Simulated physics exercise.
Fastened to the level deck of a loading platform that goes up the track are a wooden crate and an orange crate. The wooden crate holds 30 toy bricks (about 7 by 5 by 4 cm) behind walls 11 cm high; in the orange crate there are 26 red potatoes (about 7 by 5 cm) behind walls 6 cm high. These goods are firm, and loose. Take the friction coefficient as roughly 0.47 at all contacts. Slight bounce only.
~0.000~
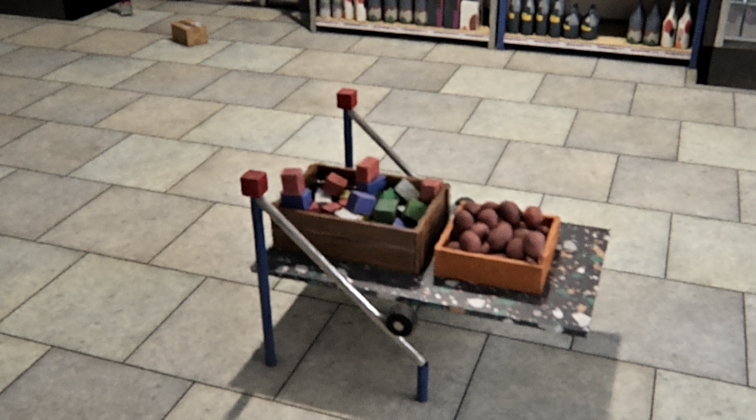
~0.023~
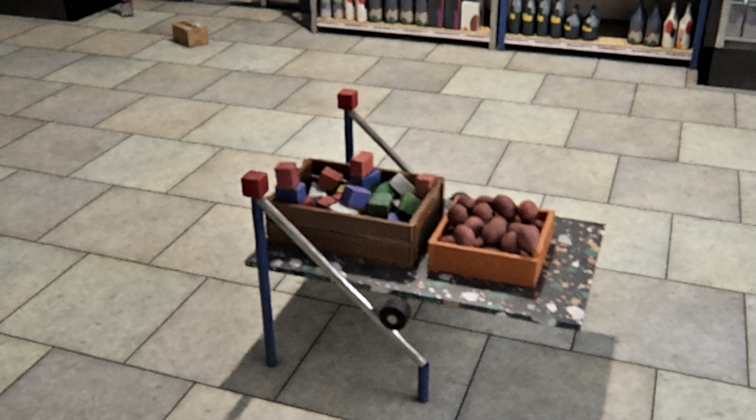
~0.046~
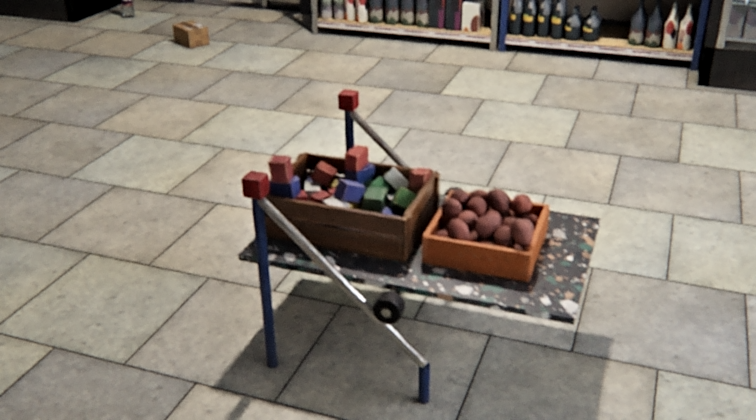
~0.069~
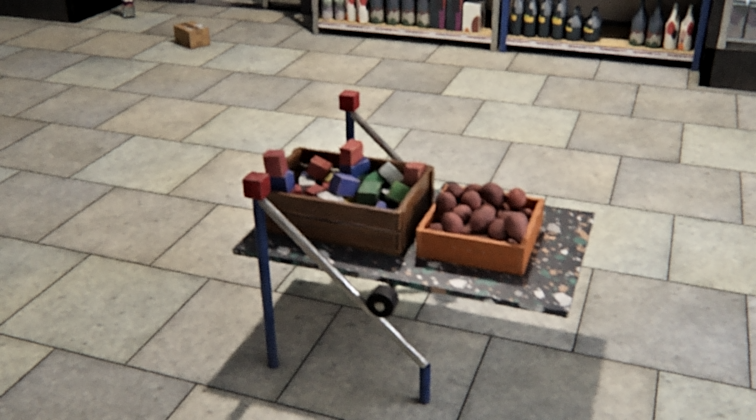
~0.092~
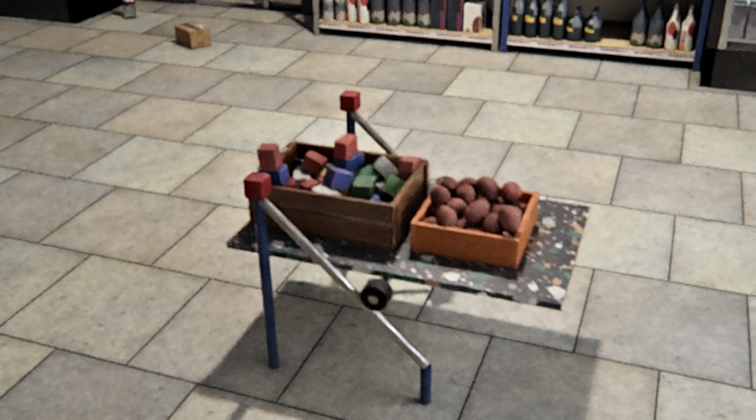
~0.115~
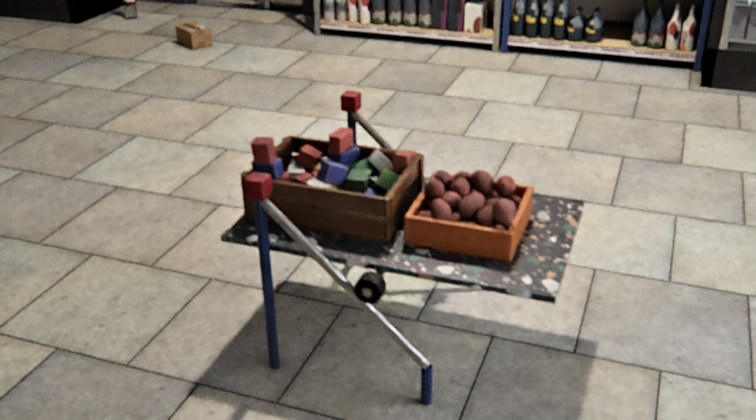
A speckled platform carrying a wooden crate of colourful toy bricks and an orange crate of reddish-brown potatoes slides slowly up a slanted track toward the upper left, its deck staying level and the goods remaining inside both crates.
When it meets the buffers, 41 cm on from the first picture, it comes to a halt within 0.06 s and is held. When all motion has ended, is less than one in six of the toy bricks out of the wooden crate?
Yes, fewer than one in six are out.
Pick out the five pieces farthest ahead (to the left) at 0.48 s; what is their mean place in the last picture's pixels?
(203, 91).
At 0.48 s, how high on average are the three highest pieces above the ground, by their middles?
About 70 cm up, on average.
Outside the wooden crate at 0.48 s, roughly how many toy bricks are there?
Count: Close to 1.
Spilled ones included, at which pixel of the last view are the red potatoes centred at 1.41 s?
Near (385, 131).
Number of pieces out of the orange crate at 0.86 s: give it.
Out so far from the orange crate: Around 2.
After 0.36 s, the buffers are touched.
After 0.48 s, the wooden crate is down by 1 of 30 and the orange crate is down by 1 of 26.
After 0.64 s, the wooden crate is down by 1 of 30 and the orange crate is down by 2 of 26.
After 0.86 s, the wooden crate is down by 1 of 30 and the orange crate is down by 2 of 26.
When it is over (at 1.41 s), the wooden crate is down by 1 of 30 and the orange crate is down by 2 of 26. Asked share, 1 of 30, 3 per cent.
